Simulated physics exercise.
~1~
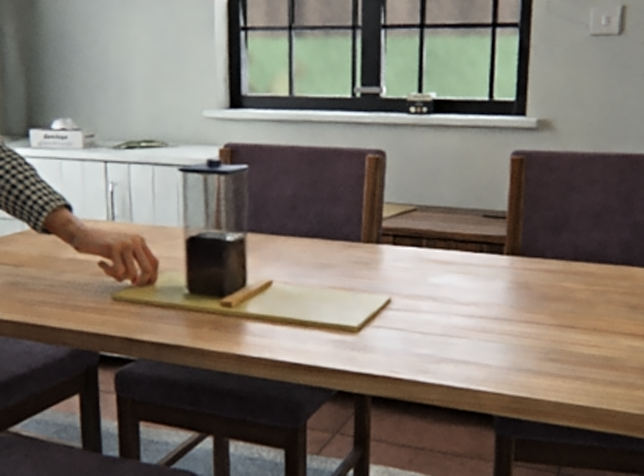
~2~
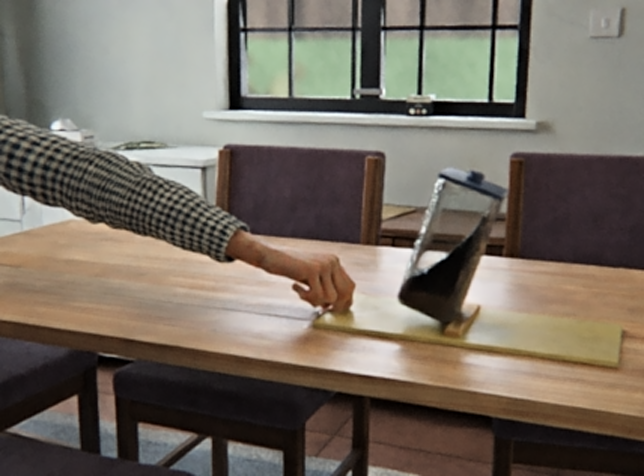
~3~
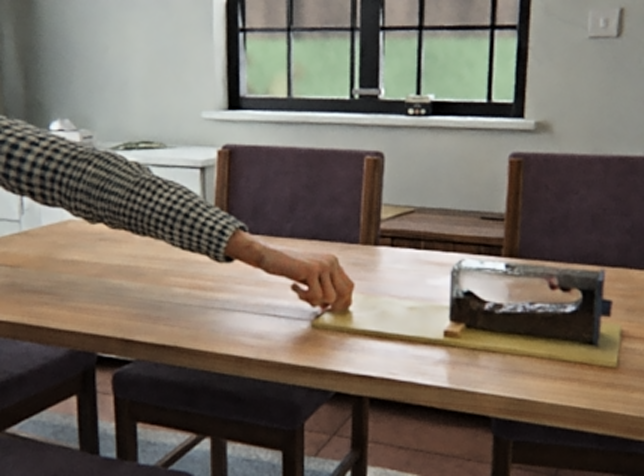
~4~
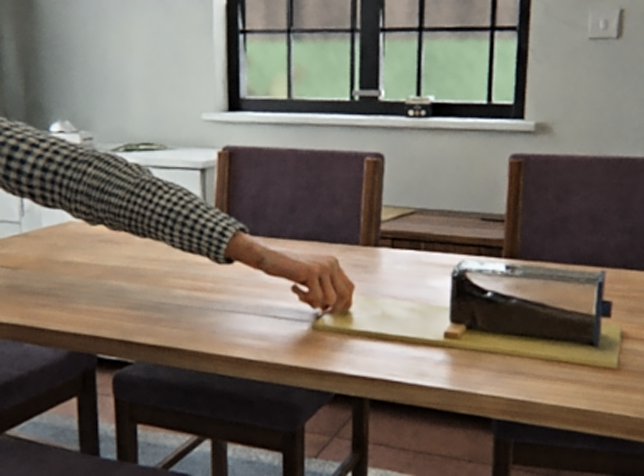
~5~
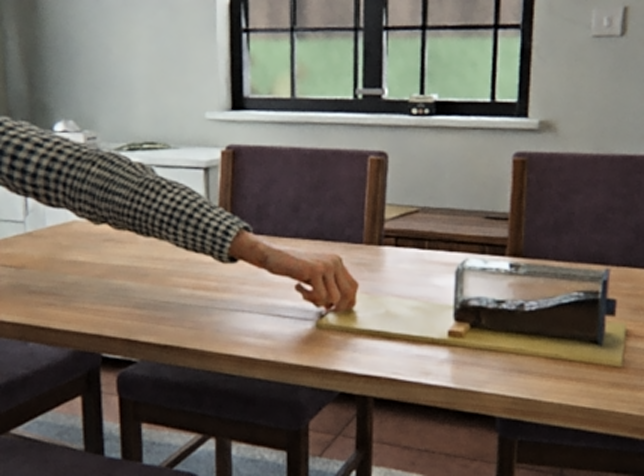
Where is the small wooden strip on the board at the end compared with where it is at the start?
At the end the strip is farther to the right along the table, in front of the gap between the two far chairs. At the start it is in front of the left one of those chairs.
